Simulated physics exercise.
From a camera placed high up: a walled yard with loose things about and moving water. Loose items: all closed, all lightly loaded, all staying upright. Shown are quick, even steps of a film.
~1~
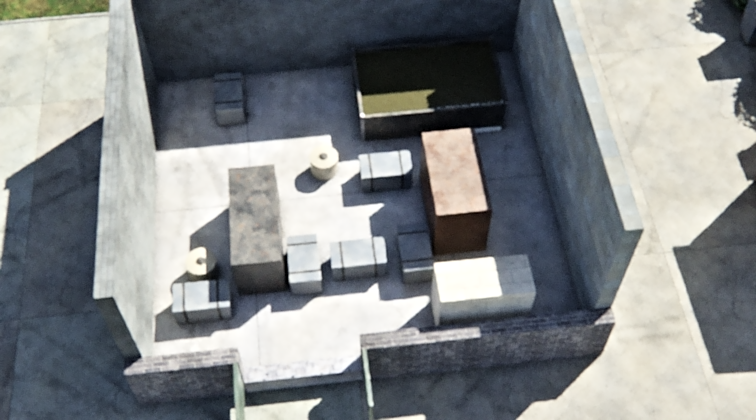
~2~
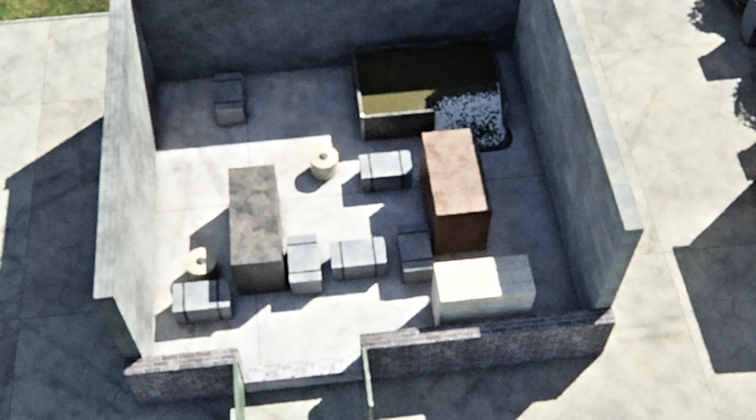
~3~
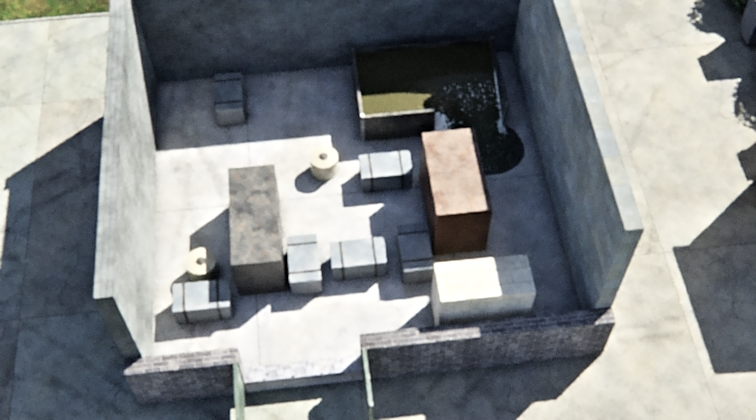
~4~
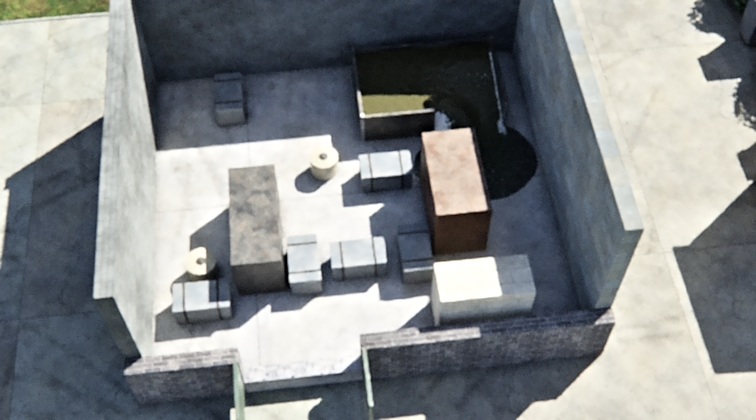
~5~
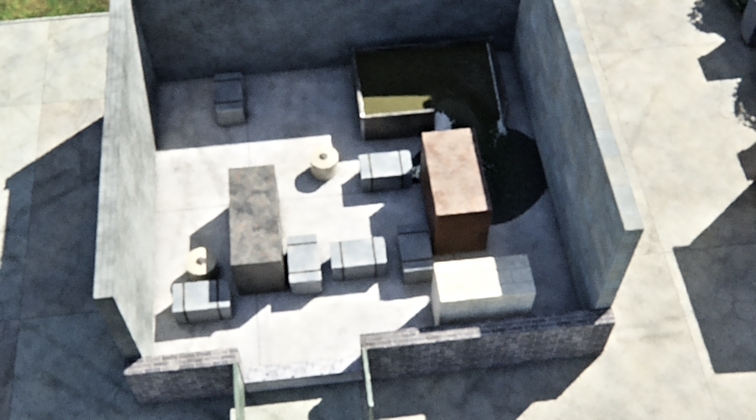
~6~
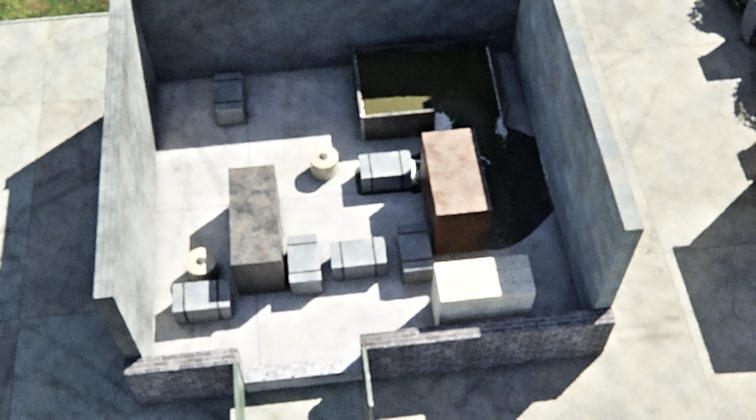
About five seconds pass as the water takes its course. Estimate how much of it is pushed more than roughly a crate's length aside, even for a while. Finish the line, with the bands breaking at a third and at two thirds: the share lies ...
The share lies below a third.
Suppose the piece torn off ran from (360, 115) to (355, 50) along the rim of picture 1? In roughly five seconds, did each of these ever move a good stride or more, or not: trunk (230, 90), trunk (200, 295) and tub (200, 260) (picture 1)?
Object by object: Displaced that much, displaced that much, displaced that much.
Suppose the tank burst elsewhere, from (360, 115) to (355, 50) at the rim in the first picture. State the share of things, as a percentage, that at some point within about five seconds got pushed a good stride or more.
I make it 40 per cent.
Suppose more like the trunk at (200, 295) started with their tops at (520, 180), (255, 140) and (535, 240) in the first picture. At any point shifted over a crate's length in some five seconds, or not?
Here's the rundown: Sent far off, never gets far, and finally sent far off.
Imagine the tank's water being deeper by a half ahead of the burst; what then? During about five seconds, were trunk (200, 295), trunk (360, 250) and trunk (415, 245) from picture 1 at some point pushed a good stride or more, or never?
Taking them as listed, the first stopped before it, the second reached the mark and the third reached the mark.
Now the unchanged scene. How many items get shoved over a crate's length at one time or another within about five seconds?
0.
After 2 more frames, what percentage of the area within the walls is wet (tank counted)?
Reading: About 25 %.
A moment on, 0 of 8 are well off their spots; 0 afloat.
Next, 0 of 8 are well off their spots; 0 afloat.
Later, 0 of 8 are well off their spots; 0 afloat.
In the end, 0 of 8 are well off their spots, and 0 have been at some point; 0 afloat.
